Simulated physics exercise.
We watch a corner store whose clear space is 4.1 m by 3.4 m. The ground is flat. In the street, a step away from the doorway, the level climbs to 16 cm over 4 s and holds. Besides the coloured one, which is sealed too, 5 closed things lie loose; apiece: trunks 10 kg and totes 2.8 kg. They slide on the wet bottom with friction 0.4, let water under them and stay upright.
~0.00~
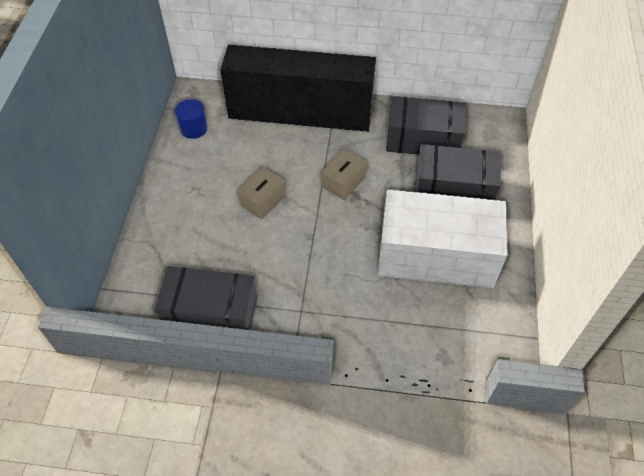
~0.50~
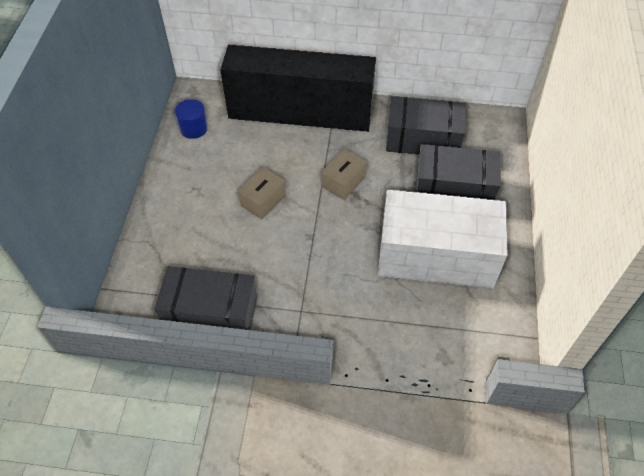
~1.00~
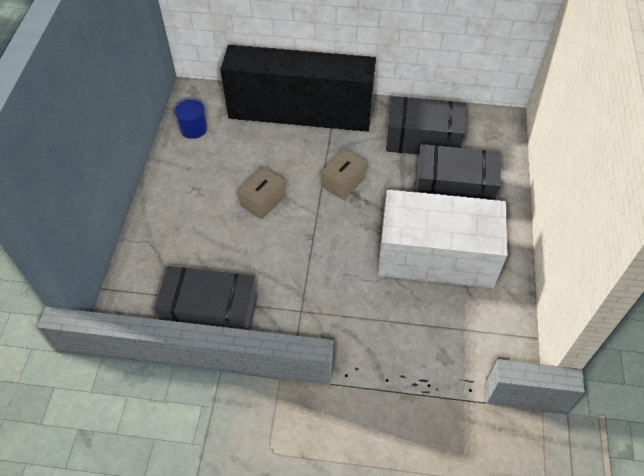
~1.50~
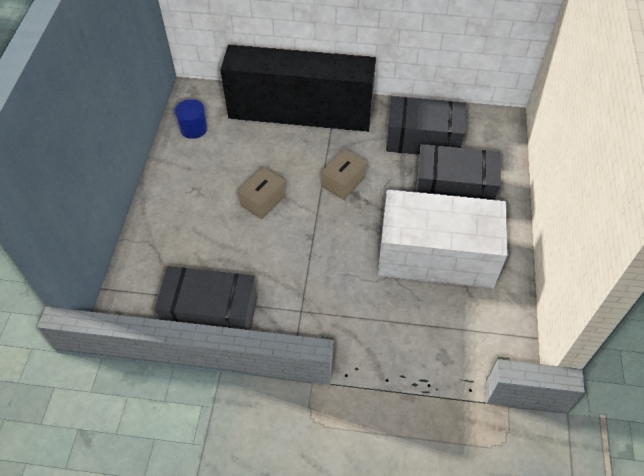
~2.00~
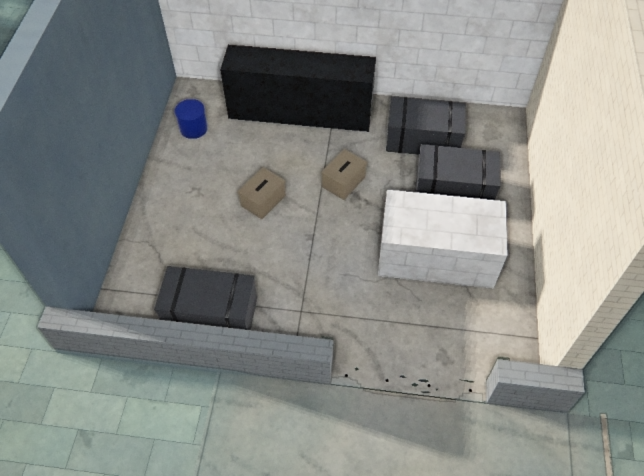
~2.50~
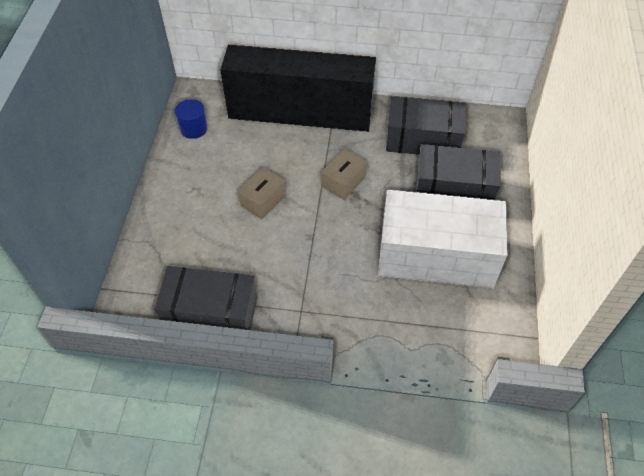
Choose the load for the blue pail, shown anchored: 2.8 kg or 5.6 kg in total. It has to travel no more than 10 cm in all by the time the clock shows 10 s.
Verdict: Neither load is enough.
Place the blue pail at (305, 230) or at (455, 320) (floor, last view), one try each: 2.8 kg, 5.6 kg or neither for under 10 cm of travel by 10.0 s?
In turn: Neither is enough; neither is enough.
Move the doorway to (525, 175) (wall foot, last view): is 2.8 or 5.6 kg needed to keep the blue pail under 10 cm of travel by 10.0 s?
Then neither load is enough.
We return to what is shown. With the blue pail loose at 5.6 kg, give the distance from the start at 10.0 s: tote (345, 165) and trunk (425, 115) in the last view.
In that order: 40 cm, 20 cm.
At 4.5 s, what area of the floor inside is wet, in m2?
About 3.0 m2.
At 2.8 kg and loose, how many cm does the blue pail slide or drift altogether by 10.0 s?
Some 120 cm in all.
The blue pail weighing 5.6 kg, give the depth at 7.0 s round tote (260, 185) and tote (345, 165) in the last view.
Roughly 4 and 2 cm.
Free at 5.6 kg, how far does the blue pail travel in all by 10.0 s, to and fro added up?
Some 50 cm in all.
After 3.5 s the blue pail would be 0 cm from its start with 2.8 kg and 0 cm from its start with 5.6 kg; 0 cm of water round it then.
After 4.5 s the blue pail would be 0 cm from its start with 2.8 kg and 0 cm from its start with 5.6 kg; 0 cm of water round it then.
After 7.0 s the blue pail would be 21 cm from its start with 2.8 kg and 1 cm from its start with 5.6 kg; 3 cm of water round it then.
After 10.0 s the blue pail would be 67 cm from its start with 2.8 kg and 50 cm from its start with 5.6 kg; 9 cm of water round it then.
